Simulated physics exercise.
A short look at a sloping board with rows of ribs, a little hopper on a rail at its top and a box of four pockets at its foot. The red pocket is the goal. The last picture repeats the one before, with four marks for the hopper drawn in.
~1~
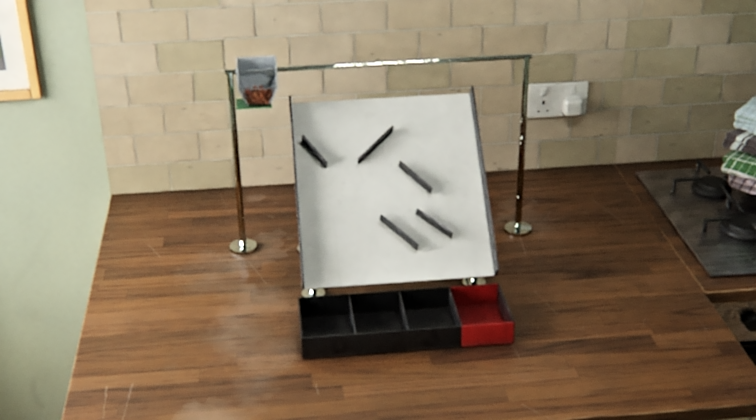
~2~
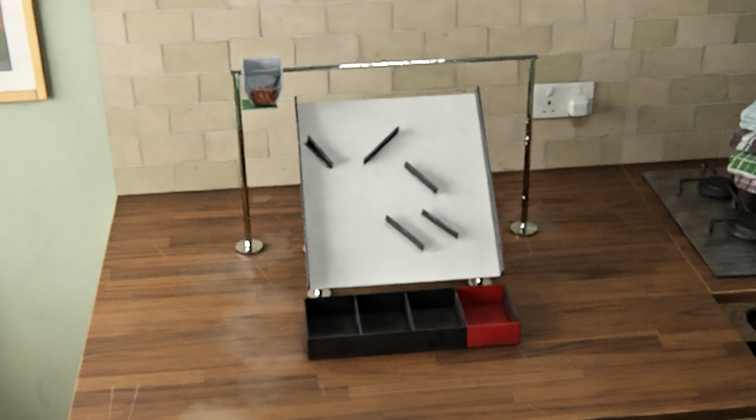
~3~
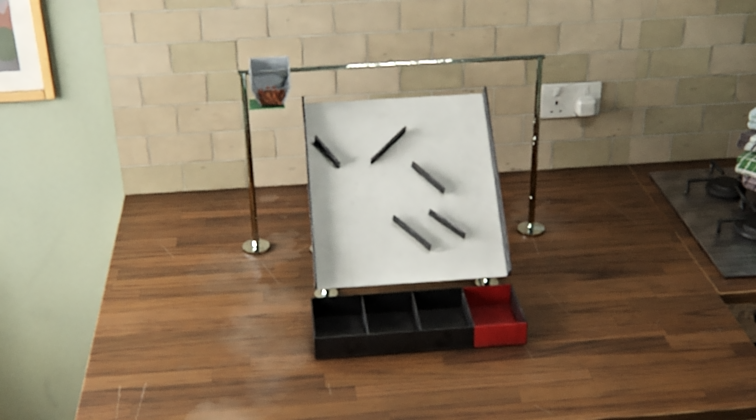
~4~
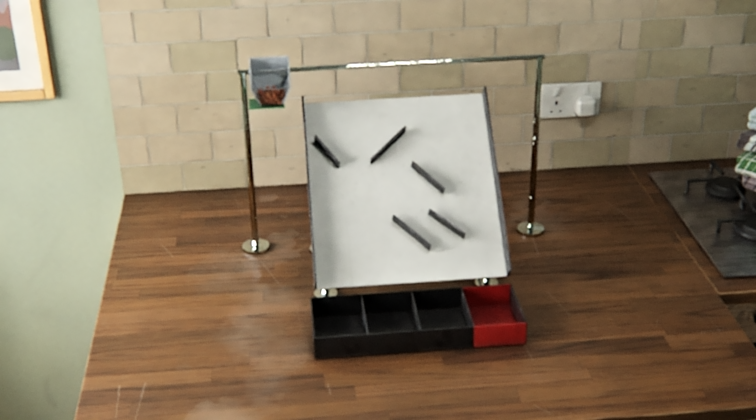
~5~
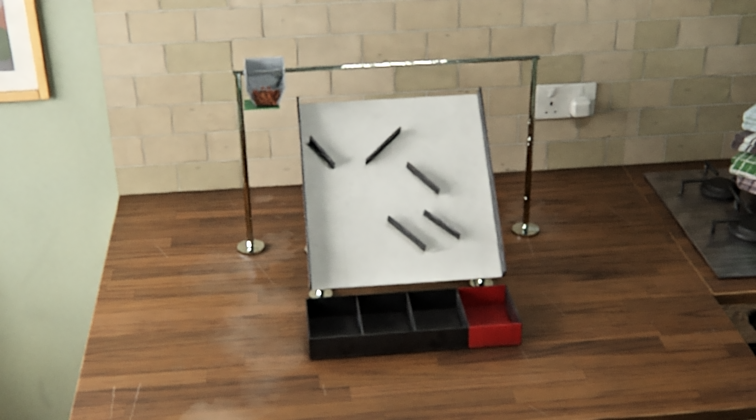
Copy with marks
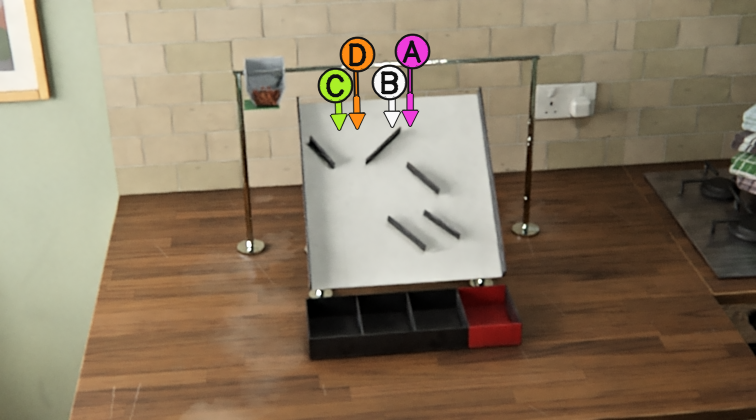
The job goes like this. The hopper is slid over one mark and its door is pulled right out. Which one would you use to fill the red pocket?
Choose A.
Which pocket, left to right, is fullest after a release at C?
The second.
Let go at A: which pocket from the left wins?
The fourth.
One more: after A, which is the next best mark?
B.
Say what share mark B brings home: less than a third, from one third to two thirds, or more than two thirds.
It is less than a third.
On the marked copy, mark A meets the board at (410, 120); mark B meets the board at (392, 121); mark C meets the board at (339, 124); mark D meets the board at (357, 123).
Choosing A, the bulk in the red pocket, close to a quarter in other pockets.
Choosing B, close to a quarter in the red pocket, close to two thirds in other pockets.
Choosing C, none at all in the red pocket, all but a few in other pockets.
Choosing D, none at all in the red pocket, all but a few in other pockets, a small share outside the box.
